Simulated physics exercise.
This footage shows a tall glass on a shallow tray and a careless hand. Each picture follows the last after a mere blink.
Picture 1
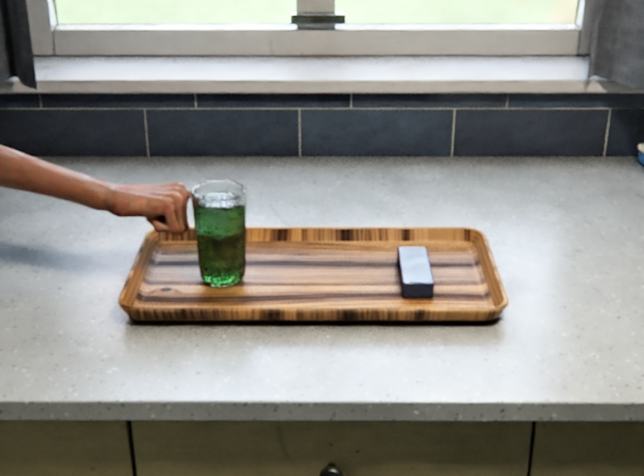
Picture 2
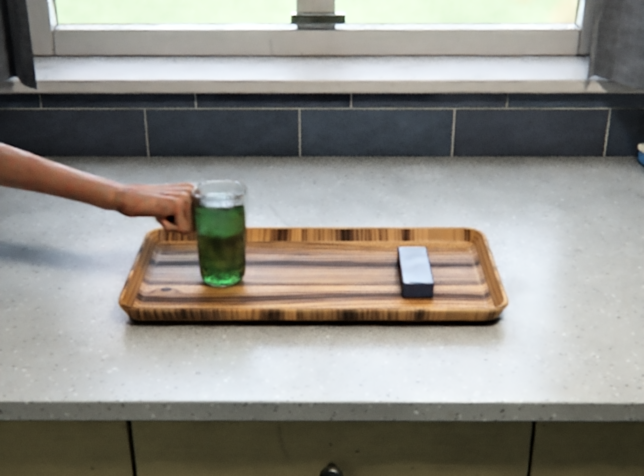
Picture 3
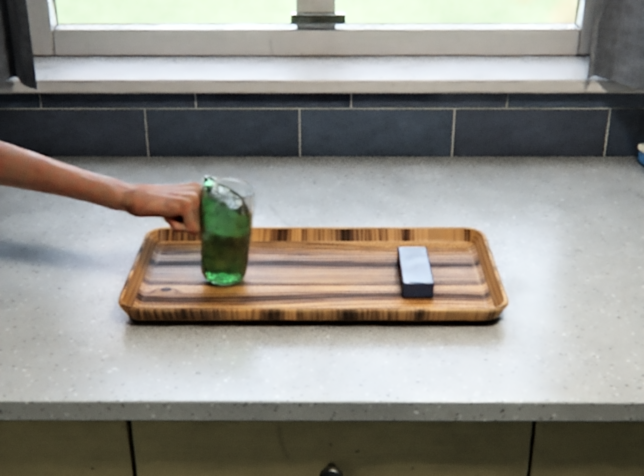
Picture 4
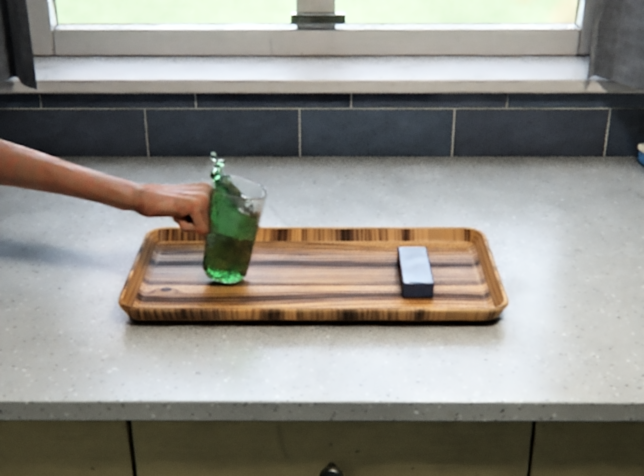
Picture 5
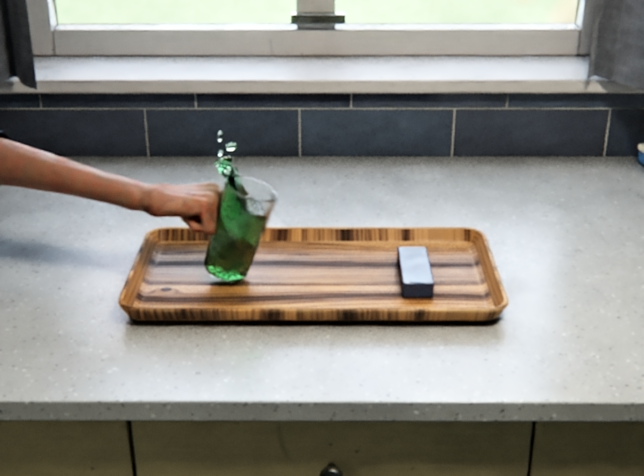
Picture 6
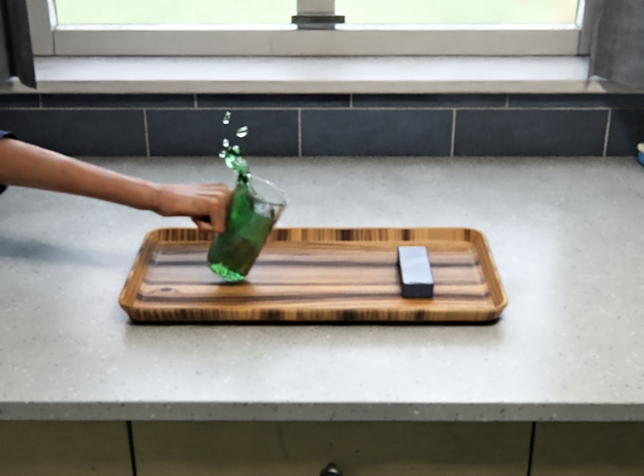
On a kitchen counter, a hand pushes a glass of green liquid rightward, tilting it as drops fly up.
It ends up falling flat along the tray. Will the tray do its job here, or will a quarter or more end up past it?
It does its job, with less than a quarter lost.
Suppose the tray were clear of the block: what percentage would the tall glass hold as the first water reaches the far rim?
Roughly 45 per cent.
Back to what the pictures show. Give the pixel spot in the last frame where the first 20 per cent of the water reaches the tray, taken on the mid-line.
(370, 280).
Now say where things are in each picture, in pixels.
Tilt 0°; right rim (244, 191); surface from (196, 199) to (243, 199); the tray's far rim is at (494, 266); a block is fixed to the tray further along, in the first picture.
Tilt 0°; right rim (245, 191); surface from (196, 199) to (243, 200), in the second picture.
Tilt 6°; right rim (255, 192); surface from (206, 186) to (244, 200); 1 per cent is over the edge, in the third picture.
Tilt 12°; right rim (265, 194); surface from (216, 187) to (258, 210); 3 per cent is over the edge, in the fourth picture.
Tilt 19°; right rim (276, 197); surface from (222, 205) to (267, 211); 4 per cent is over the edge, in the fifth picture.
Tilt 25°; right rim (286, 201); surface from (228, 212) to (277, 210); 5 per cent is over the edge, in the sixth picture.
A moment on, the tall glass lies on its side and 87 per cent is in the glass, 3 on the tray and 10 above or beyond its rim.
Next, the tall glass lies on its side and 45 per cent is in the glass, 38 on the tray and 17 above or beyond its rim.
Then the tall glass lies on its side and 26 per cent is in the glass, 45 on the tray and 29 above or beyond its rim.
Later the tall glass lies on its side and 15 per cent is in the glass, 71 on the tray and 14 above or beyond its rim.
Finally, 86 per cent is held by tray and glass, 14 is off the tray.
